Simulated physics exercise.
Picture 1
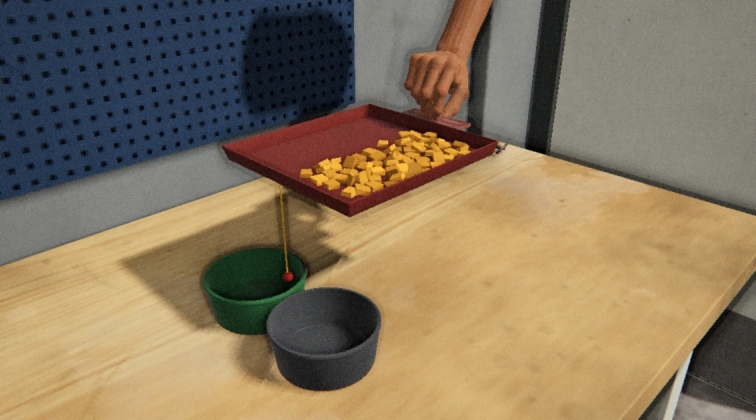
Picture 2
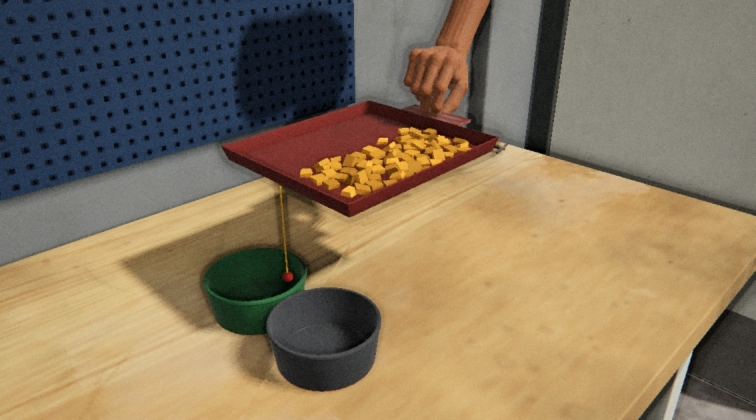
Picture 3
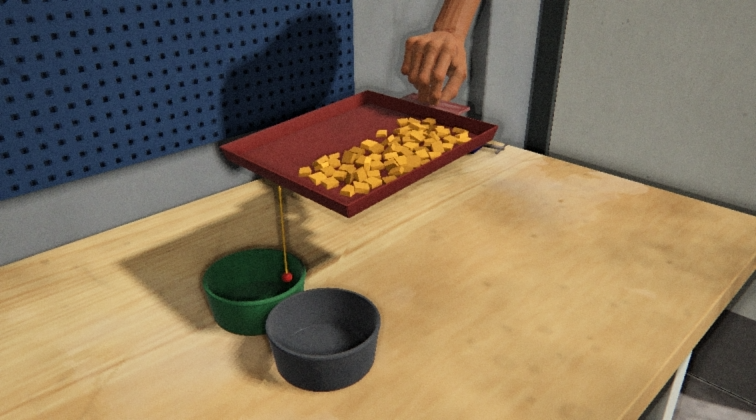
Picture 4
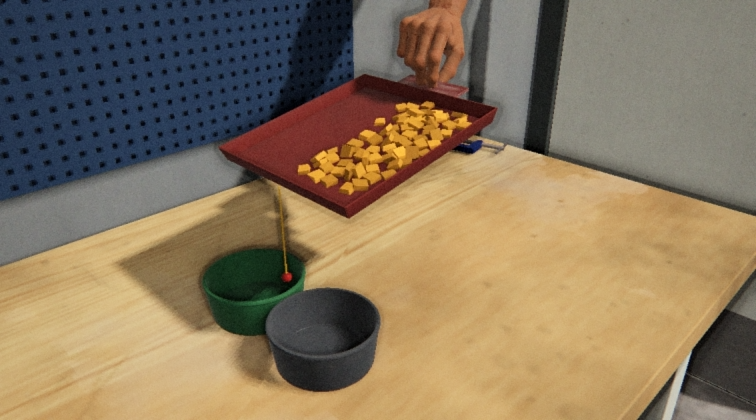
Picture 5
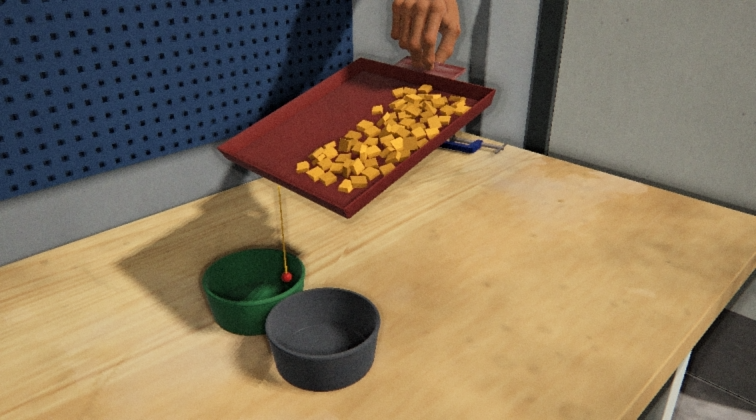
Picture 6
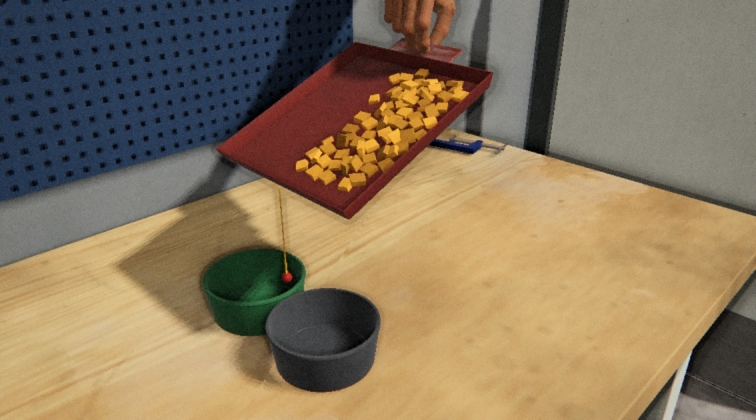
The footage shows a hand gradually raising the far end of a red rimmed tray of small yellow-orange pieces, tilting it more steeply above a green dish and a dark grey dish, while a red bead hangs almost motionless on a thread.
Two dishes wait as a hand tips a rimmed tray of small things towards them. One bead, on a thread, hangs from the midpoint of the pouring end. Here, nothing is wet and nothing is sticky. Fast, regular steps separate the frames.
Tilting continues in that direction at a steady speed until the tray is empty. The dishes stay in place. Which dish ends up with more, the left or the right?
The right one.
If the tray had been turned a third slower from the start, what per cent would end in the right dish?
About 50 %.
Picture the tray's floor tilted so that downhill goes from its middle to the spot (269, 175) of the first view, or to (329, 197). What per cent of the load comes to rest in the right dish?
Lab note: Try 1 = 0 %, try 2 = 90 %.
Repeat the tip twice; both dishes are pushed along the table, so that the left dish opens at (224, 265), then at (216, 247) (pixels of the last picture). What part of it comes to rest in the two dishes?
Roughly 50 per cent, then roughly 20 per cent.
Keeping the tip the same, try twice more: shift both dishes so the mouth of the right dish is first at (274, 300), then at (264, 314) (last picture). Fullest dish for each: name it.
Try 1: The dish at right. Try 2: The dish at right.
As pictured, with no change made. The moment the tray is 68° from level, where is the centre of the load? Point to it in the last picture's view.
Look about (310, 185) in the last picture.
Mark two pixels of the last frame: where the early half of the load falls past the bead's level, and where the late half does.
The first part at (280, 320); the rest at (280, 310).
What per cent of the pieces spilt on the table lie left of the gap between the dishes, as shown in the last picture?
That's roughly 90 per cent of the pieces.
Shortly afterwards, tray tipped steeply; all but a few on the tray; a little in the air.
Next, tray tipped past a quarter turn; only a few on the tray; near a quarter in the right dish; a little in the left dish; near a third outside both; near a quarter in the air.
Some moments later, tray tipped past a quarter turn; near a third in the right dish; a little in the left dish; near half outside both.
In the end, tray tipped past a quarter turn; near a third in the right dish; a little in the left dish; near half outside both.
